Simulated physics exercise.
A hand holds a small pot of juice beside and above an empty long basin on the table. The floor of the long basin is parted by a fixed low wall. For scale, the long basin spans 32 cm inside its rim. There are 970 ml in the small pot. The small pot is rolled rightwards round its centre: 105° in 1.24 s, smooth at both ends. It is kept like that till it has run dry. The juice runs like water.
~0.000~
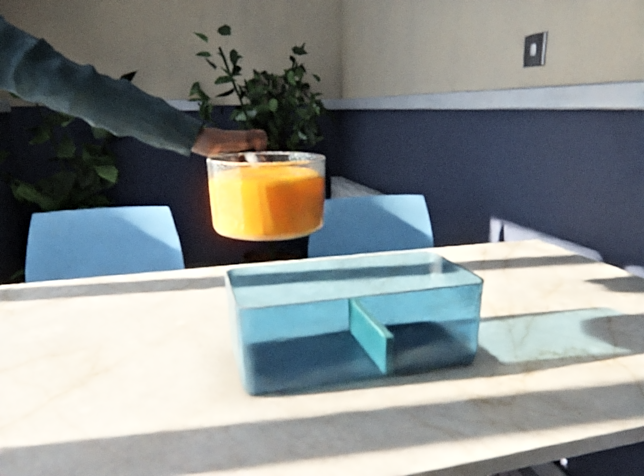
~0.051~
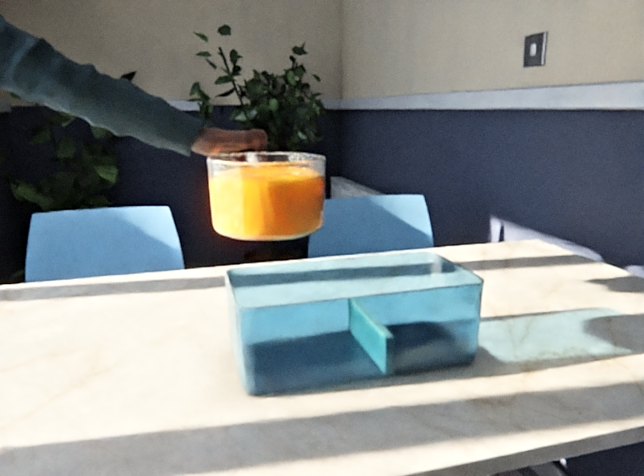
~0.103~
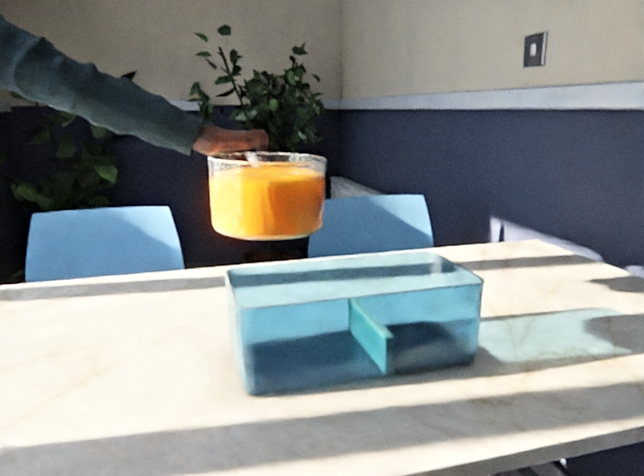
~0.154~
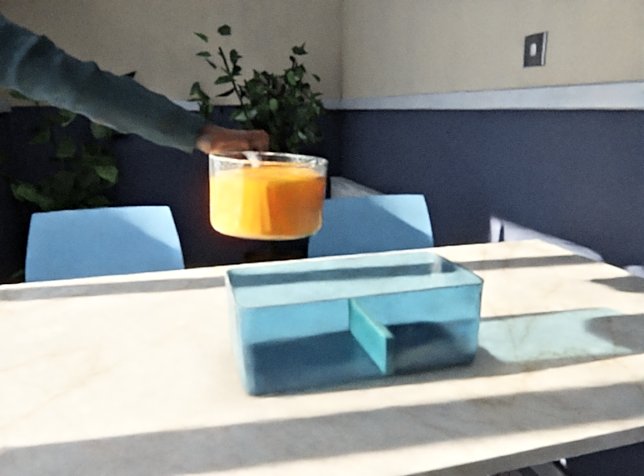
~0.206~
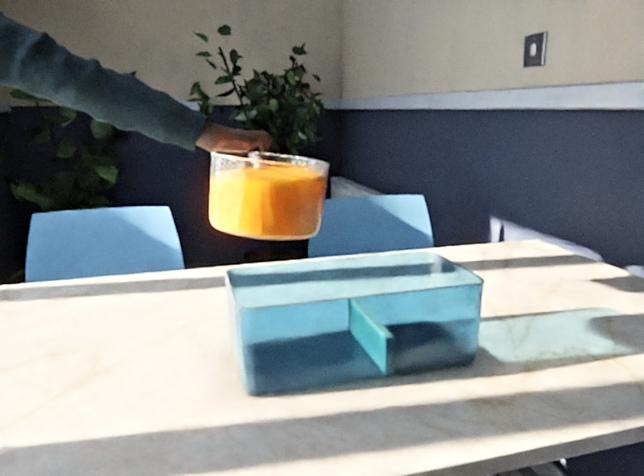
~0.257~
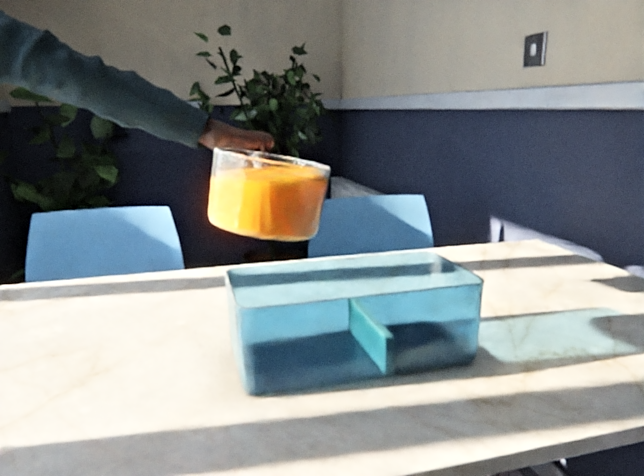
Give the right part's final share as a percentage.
About 52 per cent.
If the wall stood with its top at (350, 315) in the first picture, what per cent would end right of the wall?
In that case some 75 per cent.
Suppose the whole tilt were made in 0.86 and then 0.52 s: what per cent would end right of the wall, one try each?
First 40, then 20 per cent.
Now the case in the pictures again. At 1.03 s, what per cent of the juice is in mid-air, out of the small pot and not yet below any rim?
About 10 per cent.
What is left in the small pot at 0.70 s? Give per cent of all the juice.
Some 70 per cent.
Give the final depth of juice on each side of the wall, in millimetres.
Some 16 mm on the left and 26 mm on the right.
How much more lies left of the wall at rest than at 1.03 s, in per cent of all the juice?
About 24 per cent.
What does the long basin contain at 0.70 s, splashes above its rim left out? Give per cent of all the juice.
Near 8 in a hundred.
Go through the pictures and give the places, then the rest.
In the first picture, tilt 0°; pouring edge (322, 158); surface from (212, 176) to (319, 172); the long basin's rim runs from (231, 288) to (457, 266); the wall's top is at (369, 316).
In the second picture, tilt 0°; pouring edge (323, 158); surface from (212, 176) to (319, 172).
In the third picture, tilt 2°; pouring edge (323, 159); surface from (212, 176) to (320, 172).
In the fourth picture, tilt 4°; pouring edge (324, 162); surface from (212, 176) to (321, 173).
In the fifth picture, tilt 7°; pouring edge (326, 165); surface from (214, 176) to (322, 172).
In the sixth picture, tilt 11°; pouring edge (327, 168); surface from (214, 176) to (323, 173).
By 0.70 s the tilt is 63° and 69 per cent is still to pour, 3 is left of the wall and 5 right of it.
By 1.03 s the tilt is 98° and 16 per cent is still to pour, 24 is left of the wall and 51 right of it.
By 1.37 s the tilt is 105° and 1 per cent is still to pour, 46 is left of the wall and 51 right of it.
By 1.74 s the tilt is 105° and 0 per cent is still to pour, 48 is left of the wall and 52 right of it.
At rest 48 per cent lies left of the wall, 52 right of it and 1 outside.
